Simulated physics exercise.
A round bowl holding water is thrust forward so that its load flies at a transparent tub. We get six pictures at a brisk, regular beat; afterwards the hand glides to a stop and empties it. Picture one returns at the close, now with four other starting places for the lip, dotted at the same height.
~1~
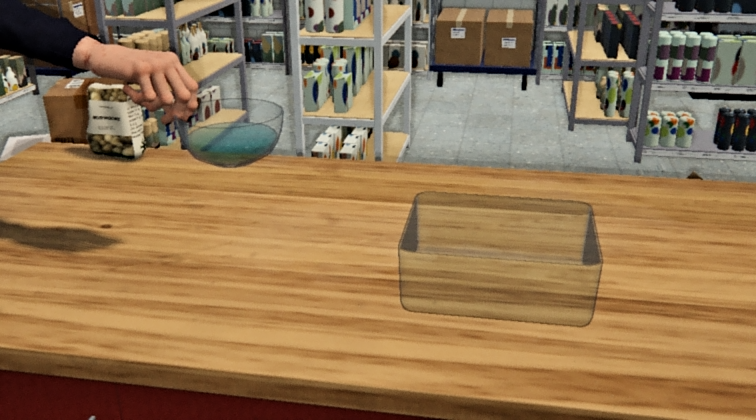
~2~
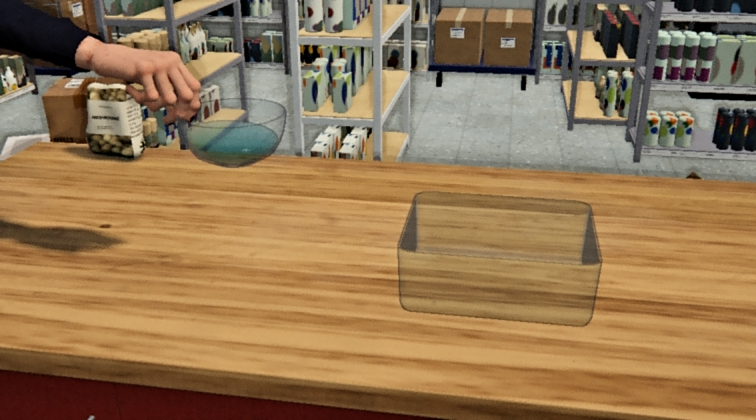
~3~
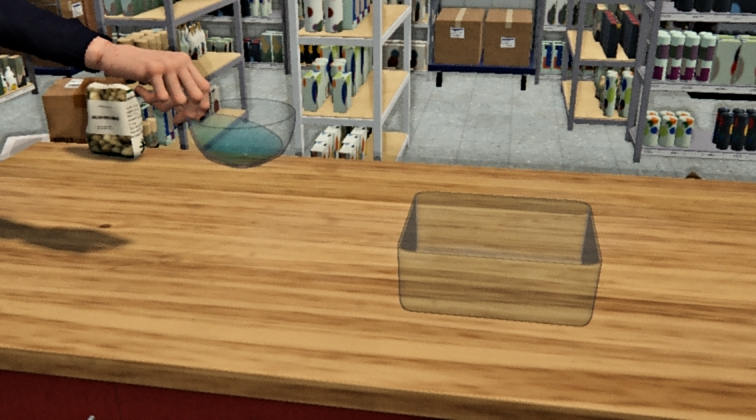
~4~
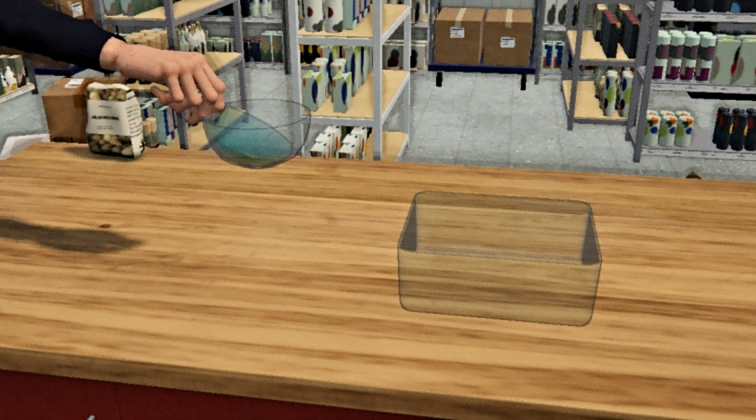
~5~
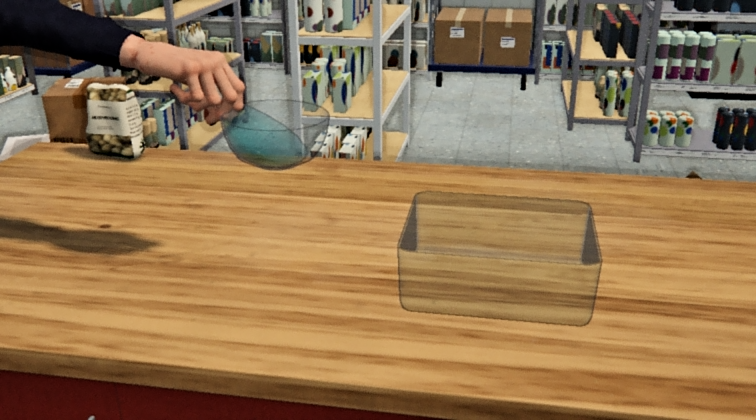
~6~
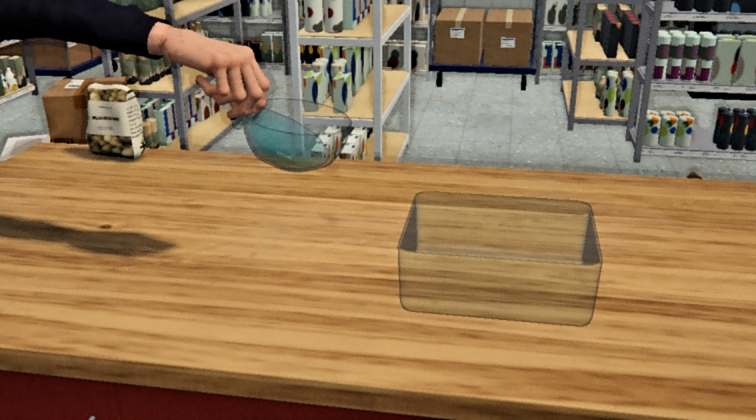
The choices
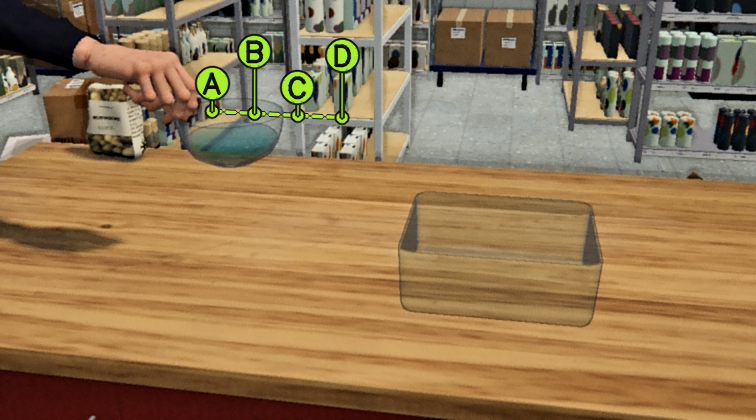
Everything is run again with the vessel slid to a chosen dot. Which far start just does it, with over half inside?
That is place B.
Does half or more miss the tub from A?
Yes.
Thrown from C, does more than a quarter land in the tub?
Yes, it does.
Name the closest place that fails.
That is place A.
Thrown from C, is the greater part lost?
No, not at all.
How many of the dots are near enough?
Three.
In lime, A at (212, 111); B at (254, 113); C at (297, 115); D at (342, 117).
Choosing A, about 33 % lands in the tub, 64 % falls short and 3 % goes beside or beyond.
Choosing B, about 61 % lands in the tub, 33 % falls short and 6 % goes beside or beyond.
Choosing C, about 85 % lands in the tub, 12 % falls short and 3 % goes beside or beyond.
Choosing D, about 87 % lands in the tub, 5 % falls short and 8 % goes beside or beyond.
